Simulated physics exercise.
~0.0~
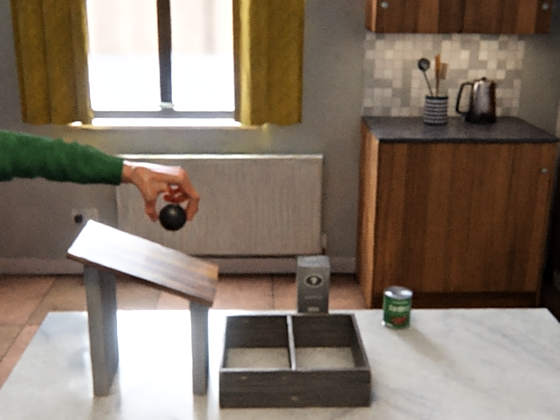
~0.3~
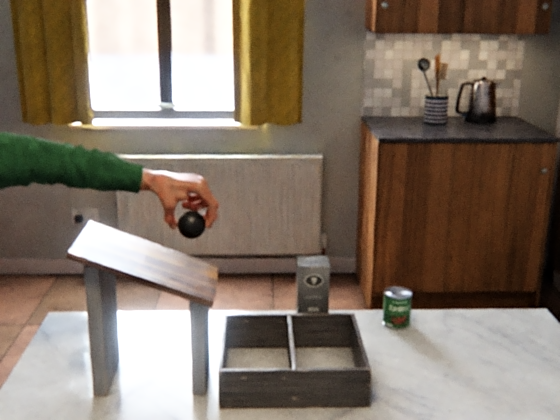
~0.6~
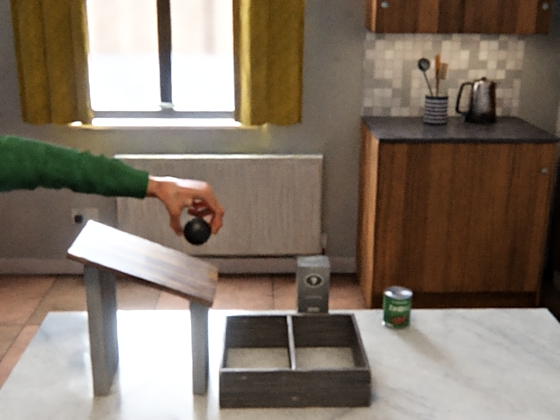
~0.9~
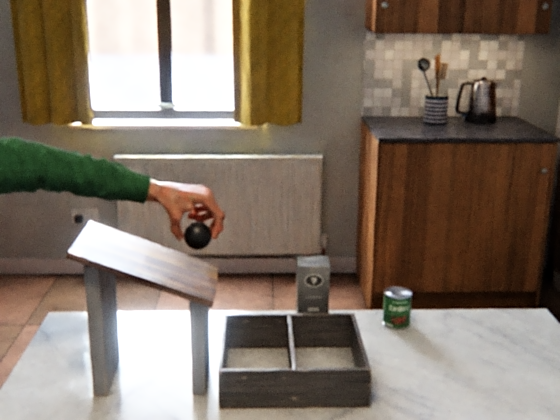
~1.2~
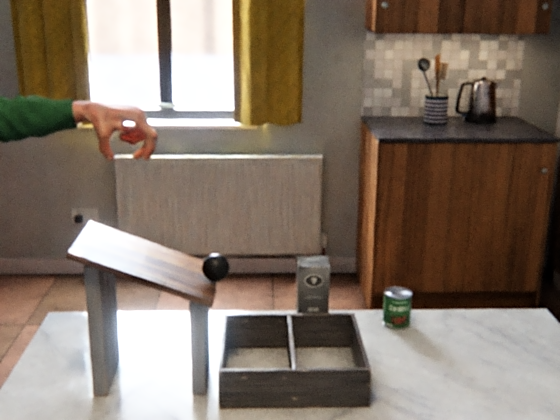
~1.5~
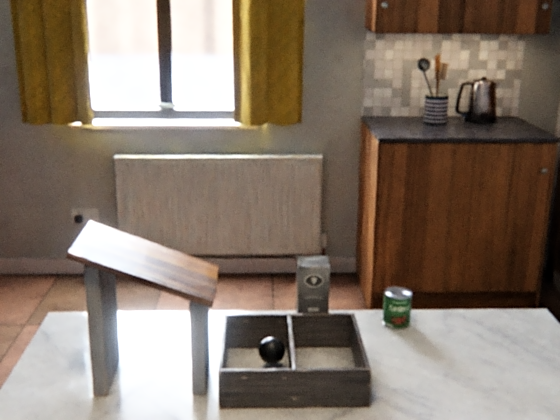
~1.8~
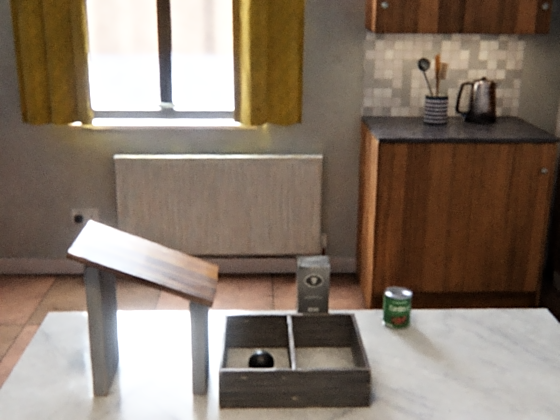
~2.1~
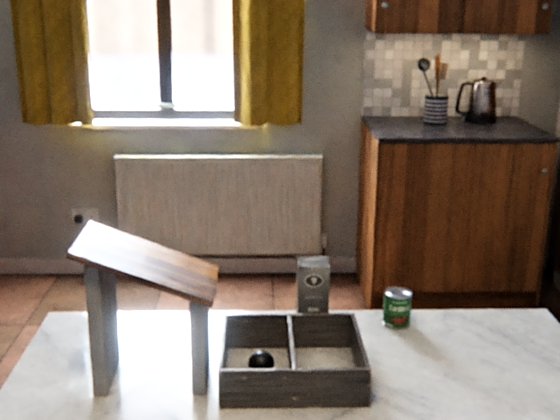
A hand in a green sleeve held a black ball above a sloping board, moved it a little to the right, then let go and drew back as the ball left the board's lower end, dropped into the tray's nearer bay and settled there.
